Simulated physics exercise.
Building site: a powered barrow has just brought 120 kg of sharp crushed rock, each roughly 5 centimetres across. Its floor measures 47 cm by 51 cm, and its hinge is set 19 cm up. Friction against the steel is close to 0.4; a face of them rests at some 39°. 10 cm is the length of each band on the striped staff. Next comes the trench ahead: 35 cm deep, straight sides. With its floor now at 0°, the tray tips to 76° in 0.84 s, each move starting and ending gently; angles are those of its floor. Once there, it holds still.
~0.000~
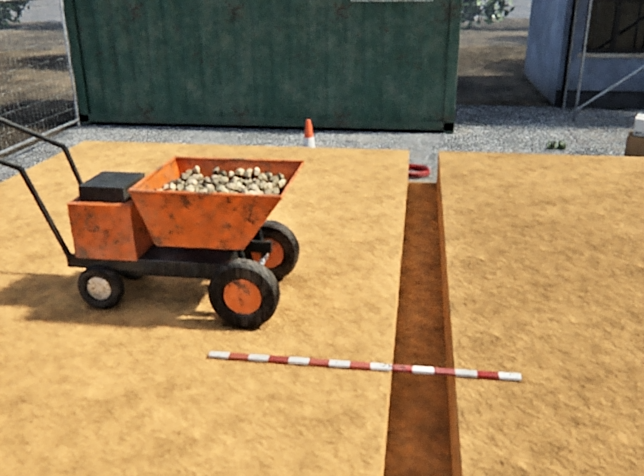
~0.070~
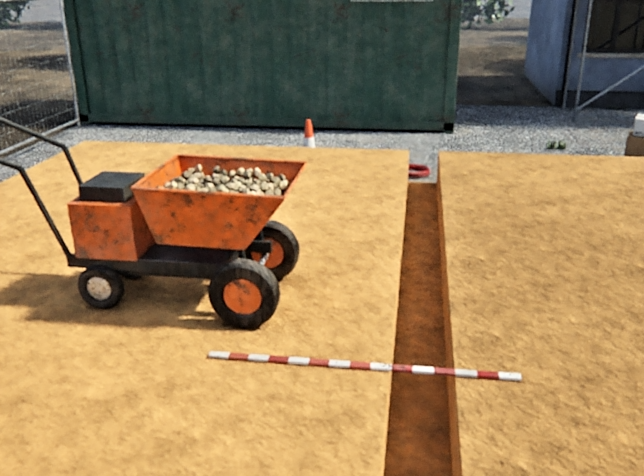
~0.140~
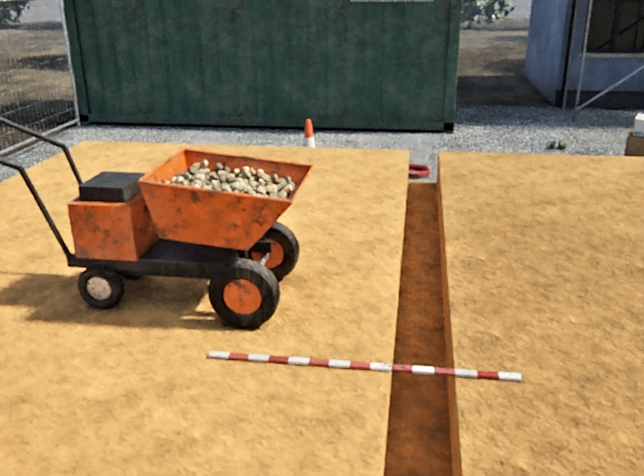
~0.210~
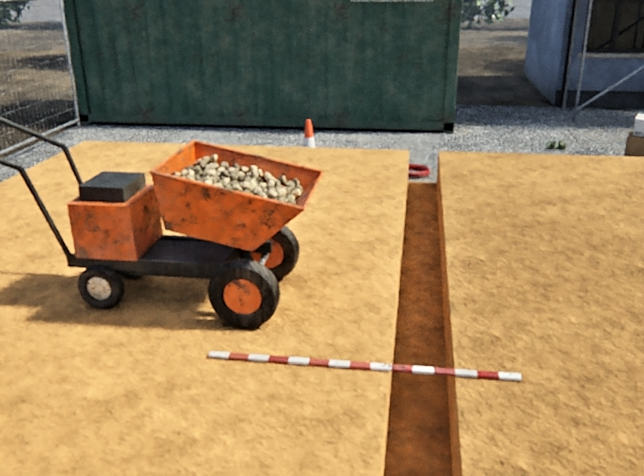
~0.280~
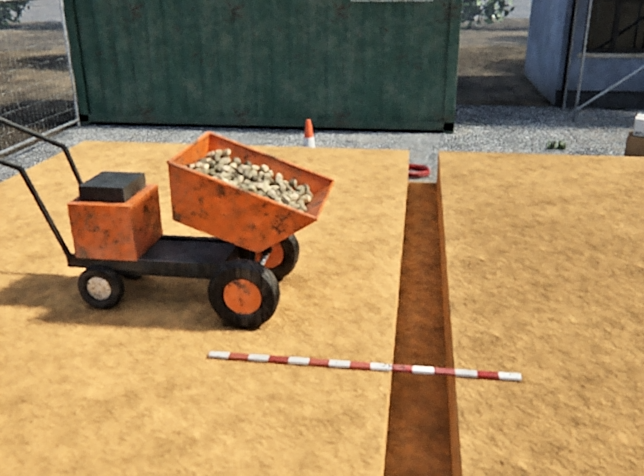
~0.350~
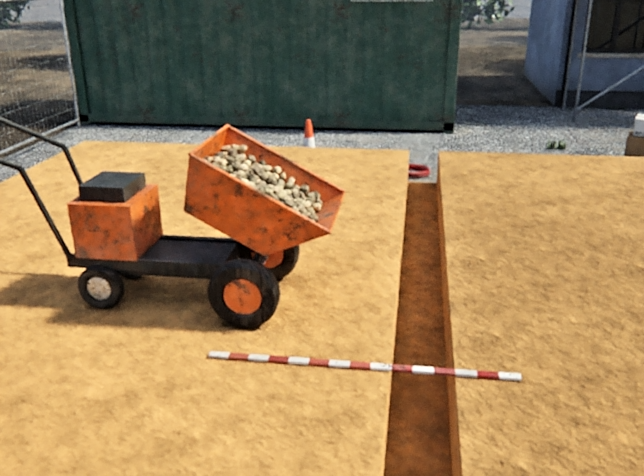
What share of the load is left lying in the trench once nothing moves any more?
About 50 per cent.
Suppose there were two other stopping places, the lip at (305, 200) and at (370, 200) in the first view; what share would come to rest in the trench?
I'd expect some 95 per cent, then some 15.
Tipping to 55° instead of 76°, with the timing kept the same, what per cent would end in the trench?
Roughly 10% would end there.
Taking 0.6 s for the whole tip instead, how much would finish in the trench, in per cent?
In that case, around 60%.
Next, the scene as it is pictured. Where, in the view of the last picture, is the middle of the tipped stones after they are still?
Middle at around (415, 351), I'd say.
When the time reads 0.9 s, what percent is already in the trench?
At that moment: Approx. 15 %.
After 0.6 s the floor is at 64°; 100 % in the tray; the foremost stones are at (355, 271).
After 0.9 s the floor is at 76°; 70 % in the tray, 14 % short of the trench, 16 % in the trench; the foremost stones are at (441, 368).
After 1.3 s the floor is at 76°; 39 % in the tray, 19 % short of the trench, 42 % in the trench; the foremost stones are at (444, 347).
After 3.2 s the floor is at 76°; 32 % in the tray, 18 % short of the trench, 50 % in the trench; the foremost stones are at (444, 350).
